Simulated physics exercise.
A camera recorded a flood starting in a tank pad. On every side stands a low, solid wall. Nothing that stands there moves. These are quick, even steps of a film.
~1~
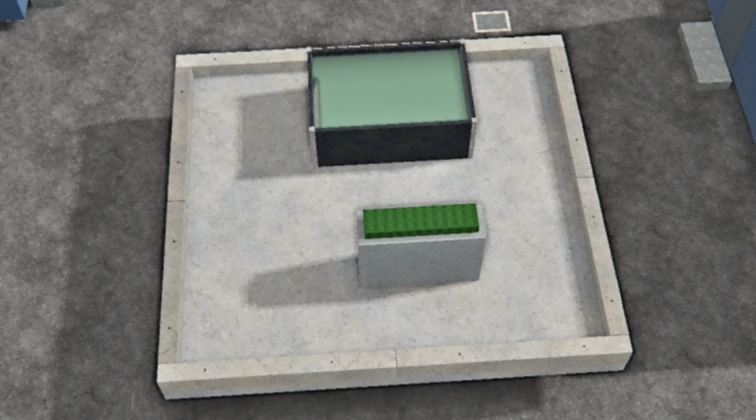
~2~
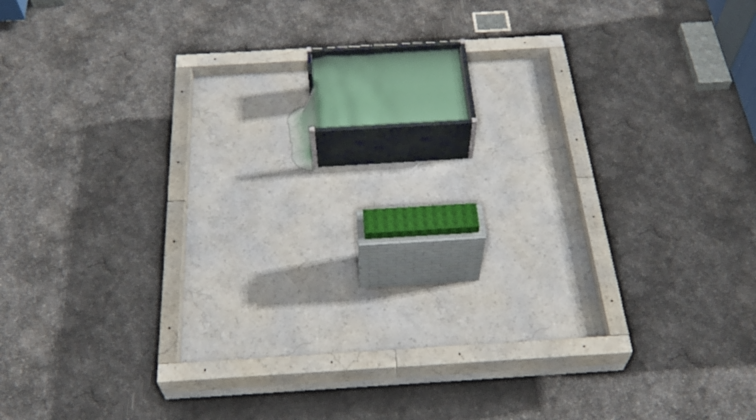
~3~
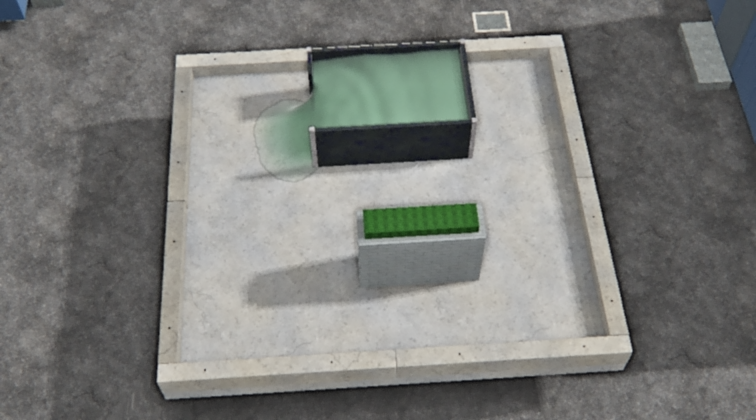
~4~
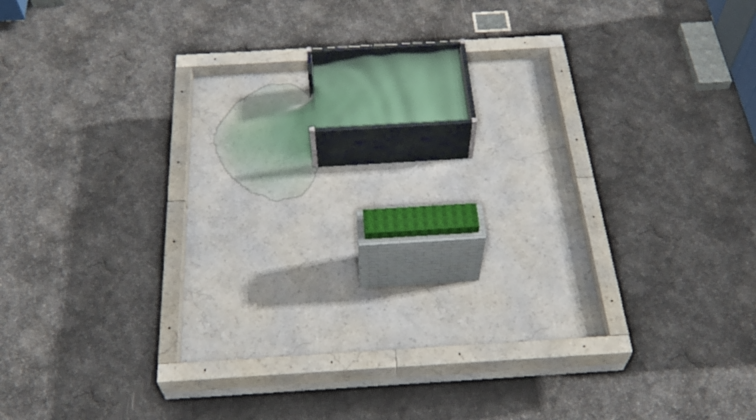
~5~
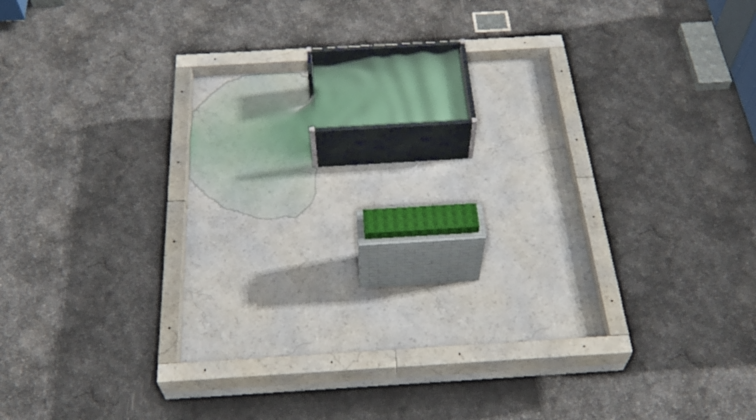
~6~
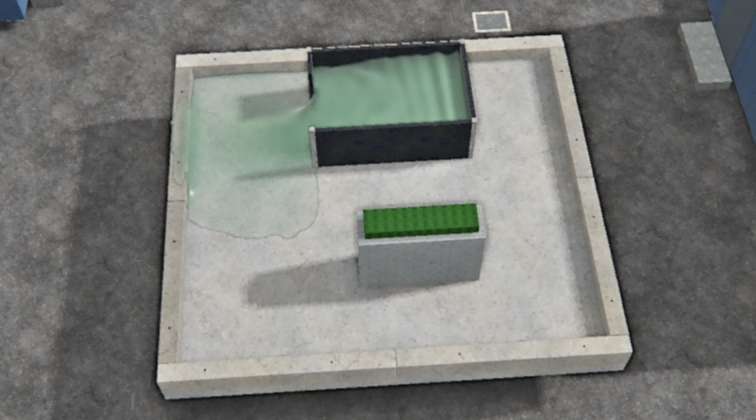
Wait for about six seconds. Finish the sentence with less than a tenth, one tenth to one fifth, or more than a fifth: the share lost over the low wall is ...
The share lost over the low wall is one tenth to one fifth.
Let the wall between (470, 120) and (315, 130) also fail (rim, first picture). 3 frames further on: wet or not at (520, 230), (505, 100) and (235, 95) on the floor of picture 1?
Taking them as listed, I'd say drenched, unwetted and unwetted.
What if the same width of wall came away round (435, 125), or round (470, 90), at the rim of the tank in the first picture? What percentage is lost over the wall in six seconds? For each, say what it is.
Results in order: 6% and 16%.
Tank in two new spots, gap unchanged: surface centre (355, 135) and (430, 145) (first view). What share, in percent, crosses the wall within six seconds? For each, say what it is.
Roughly 16 per cent, then roughly 10 per cent.
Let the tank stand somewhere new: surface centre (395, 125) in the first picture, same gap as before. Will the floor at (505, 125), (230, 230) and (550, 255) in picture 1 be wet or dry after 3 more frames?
Stays dry, gets wet, stays dry.
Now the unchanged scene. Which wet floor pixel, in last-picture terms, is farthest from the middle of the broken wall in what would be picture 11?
The front tops out at about (184, 330).
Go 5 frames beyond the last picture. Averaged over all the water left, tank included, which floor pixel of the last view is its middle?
It's close to (329, 133).
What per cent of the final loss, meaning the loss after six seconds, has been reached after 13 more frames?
That comes to 70 per cent, as I work it out.
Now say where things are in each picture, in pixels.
Still water in the water tank at (390, 89), in the first frame.
Water pours out at (315, 124) and has run to (301, 111), in the second frame.
The front is at (268, 113), out from the gap at (316, 127), in the third frame.
The front is at (222, 132), out from the gap at (316, 128), in the fourth frame.
Water pours out at (316, 128) and has run to (191, 171), in the fifth frame.
Water pours out at (316, 128) and has run to (195, 82), in the sixth frame.
A moment on, water covers 25 % of the floor; the low wall has let 0 % over.
Next, water covers 25 % of the floor; the low wall has let 2 % over.
Then, water covers 35 % of the floor; the low wall has let 9 % over.
Later, water covers 55 % of the floor; the low wall has let 12 % over.
In the end, water covers 70 % of the floor; the low wall has let 12 % over.
